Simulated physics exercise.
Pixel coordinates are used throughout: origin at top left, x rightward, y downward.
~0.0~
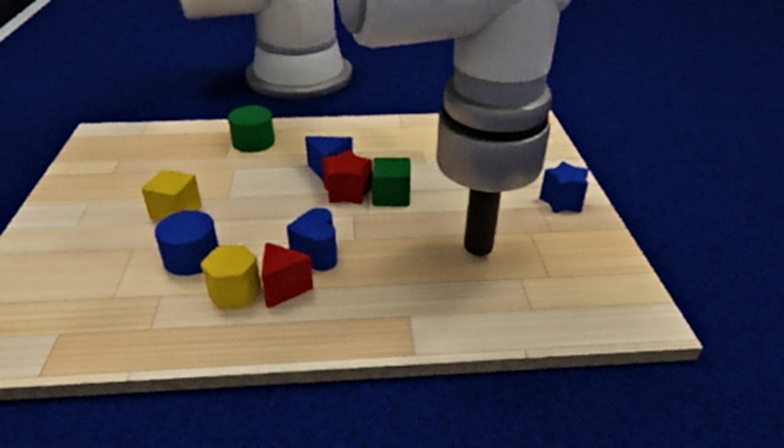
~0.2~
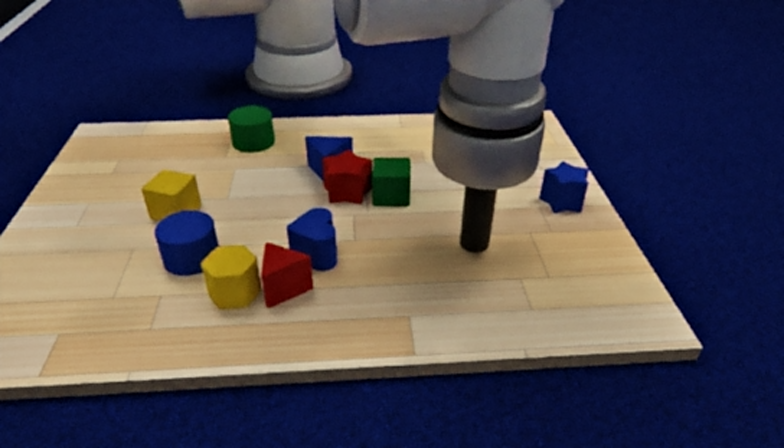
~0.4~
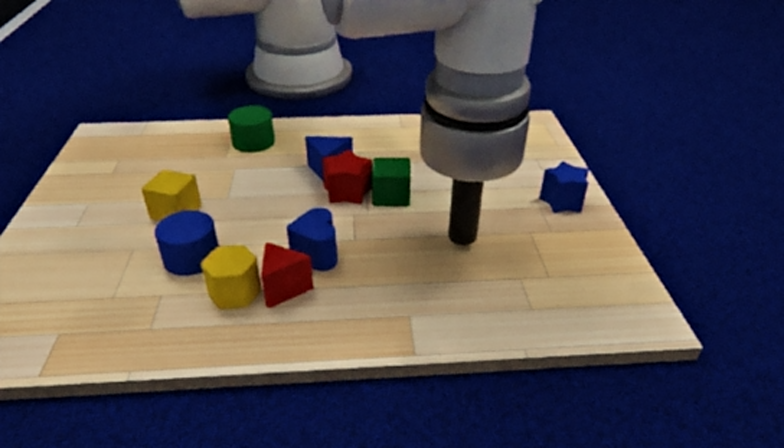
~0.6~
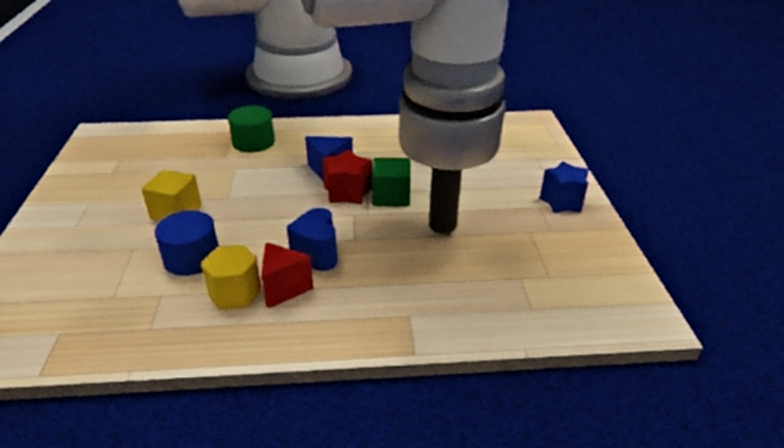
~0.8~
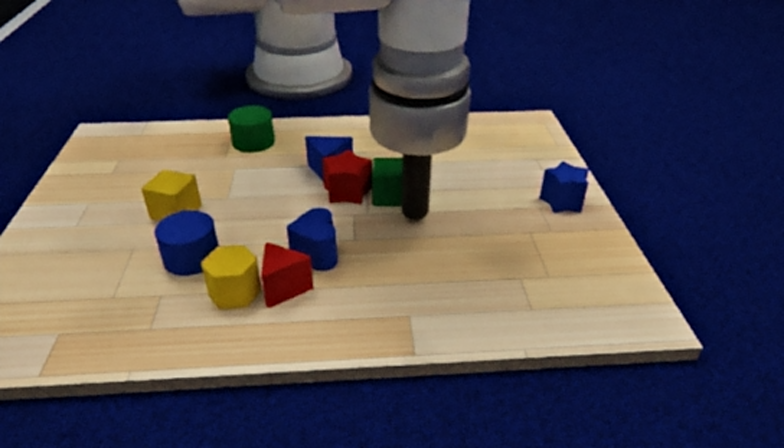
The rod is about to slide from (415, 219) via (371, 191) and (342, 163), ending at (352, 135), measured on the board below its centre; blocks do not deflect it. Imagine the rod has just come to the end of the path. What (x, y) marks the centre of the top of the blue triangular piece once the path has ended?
I'd place it at (309, 133), taking the centre of its top.
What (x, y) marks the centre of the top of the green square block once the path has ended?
The middle of the upper face of the green square block will lie at about (387, 145) in the picture.
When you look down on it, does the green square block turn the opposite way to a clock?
No, it doesn't check out.
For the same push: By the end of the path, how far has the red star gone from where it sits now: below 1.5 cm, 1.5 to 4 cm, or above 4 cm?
The move is medium, 1.5 to 4 cm.
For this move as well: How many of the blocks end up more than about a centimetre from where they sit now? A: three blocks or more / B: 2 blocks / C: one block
It's A.
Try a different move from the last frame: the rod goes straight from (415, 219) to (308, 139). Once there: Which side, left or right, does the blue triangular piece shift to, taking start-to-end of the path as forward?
The answer is left: Facing from the path's start to its end, that's where the blue triangular piece shifts.
What follows on the original path. One third of the way, rod (371, 183); blue triangular piece (325, 141); red star (339, 160), turned 20° anticlockwise; green square block (388, 147), turned 20° clockwise.
Two thirds of the way, rod (341, 156); blue triangular piece (310, 135); red star (322, 157), turned 60° anticlockwise; green square block (387, 145), turned 40° clockwise.
At the end, rod (351, 128); blue triangular piece (309, 133), turned 20° anticlockwise; red star (322, 157), turned 60° anticlockwise; green square block (387, 145), turned 40° clockwise.
